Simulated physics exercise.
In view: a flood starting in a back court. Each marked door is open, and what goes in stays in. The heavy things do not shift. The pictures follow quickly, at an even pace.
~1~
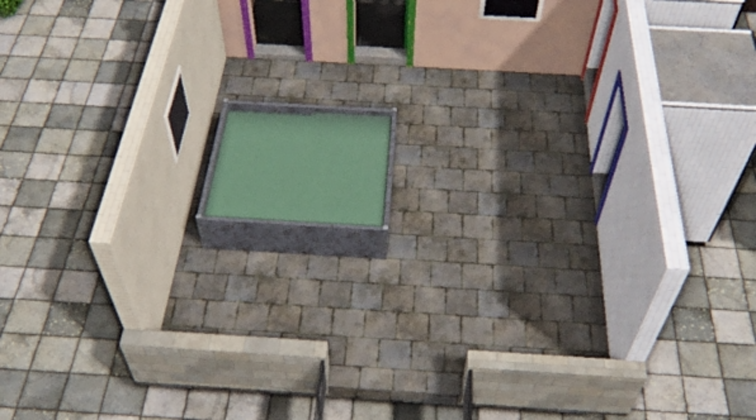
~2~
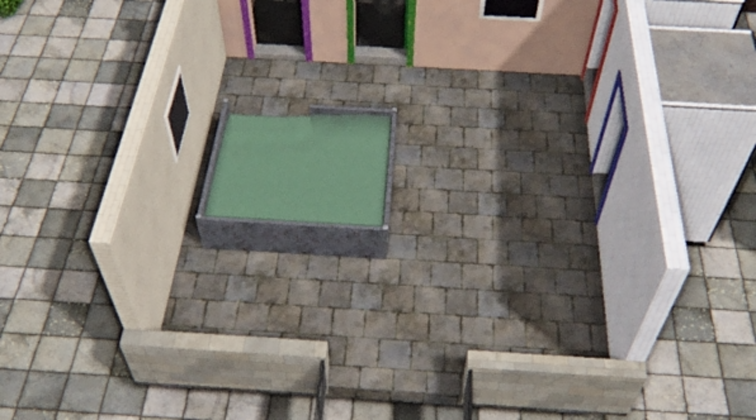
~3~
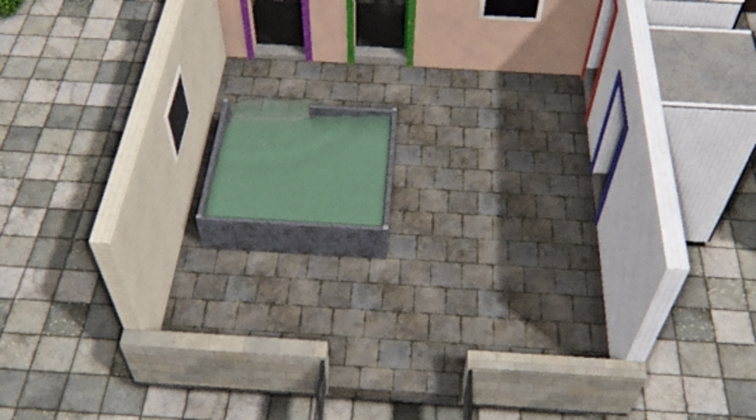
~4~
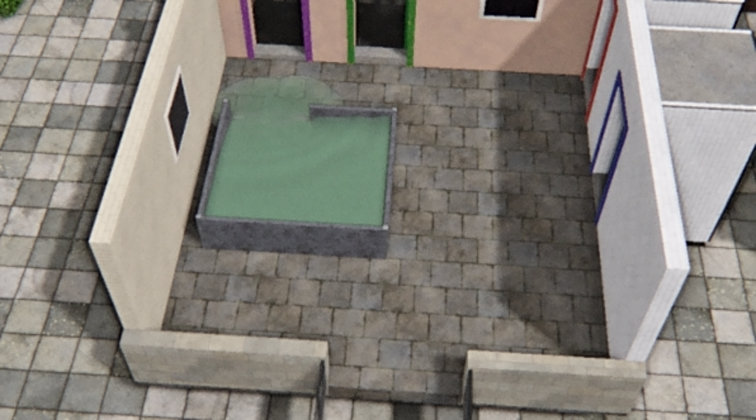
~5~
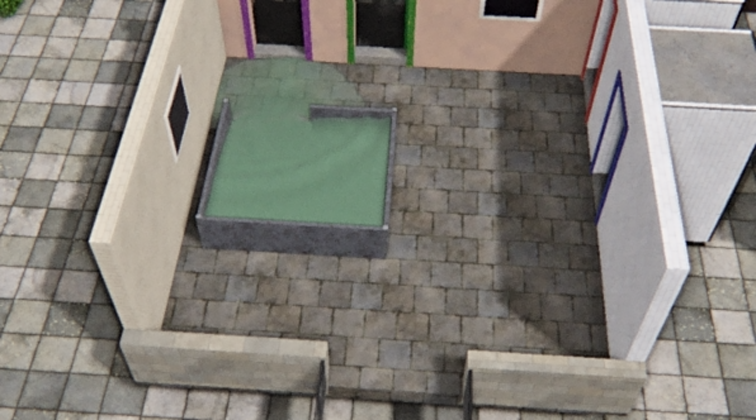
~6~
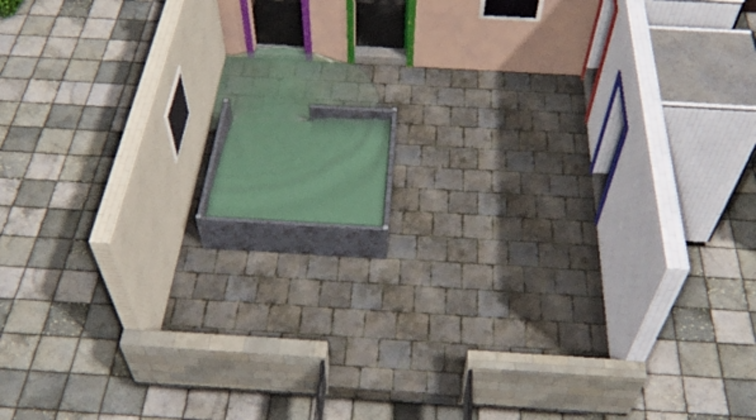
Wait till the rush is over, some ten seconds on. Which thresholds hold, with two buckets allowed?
In the end: The blue door takes more than that; the red door stays under that; the green door stays under that; the purple door takes more than that.
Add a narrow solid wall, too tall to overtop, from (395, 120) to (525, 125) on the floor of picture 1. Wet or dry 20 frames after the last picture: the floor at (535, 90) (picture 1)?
There: Awash.
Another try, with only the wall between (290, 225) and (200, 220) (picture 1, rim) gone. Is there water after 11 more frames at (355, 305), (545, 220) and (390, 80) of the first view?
In that order: Wet, clear, not flooded.
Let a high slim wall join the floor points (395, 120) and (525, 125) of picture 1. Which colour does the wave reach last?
I say the blue one.
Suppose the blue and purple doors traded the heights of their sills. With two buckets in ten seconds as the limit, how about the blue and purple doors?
In short: The blue one takes less; the purple one takes more.
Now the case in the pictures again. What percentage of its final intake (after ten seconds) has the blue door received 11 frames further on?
Near 0 in a hundred.
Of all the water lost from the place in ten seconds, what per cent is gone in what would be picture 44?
Near 80 in a hundred.
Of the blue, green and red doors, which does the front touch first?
First comes the door marked green.
A moment on, water covers 15 % of the floor; the blue door not reached, the red door not reached, the green door wet at the sill, nothing in, the purple door far over two buckets in.
Next, water covers 20 % of the floor; the blue door not reached, the red door not reached, the green door wet at the sill, nothing in, the purple door far over two buckets in.
Then, water covers 45 % of the floor; the blue door not reached, the red door wet at the sill, nothing in, the green door wet at the sill, nothing in, the purple door far over two buckets in.
Later, water covers 70 % of the floor; the blue door under two buckets in, the red door wet at the sill, nothing in, the green door wet at the sill, nothing in, the purple door far over two buckets in.
In the end, water covers 90 % of the floor; the blue door over two buckets in, the red door wet at the sill, nothing in, the green door wet at the sill, nothing in, the purple door far over two buckets in.
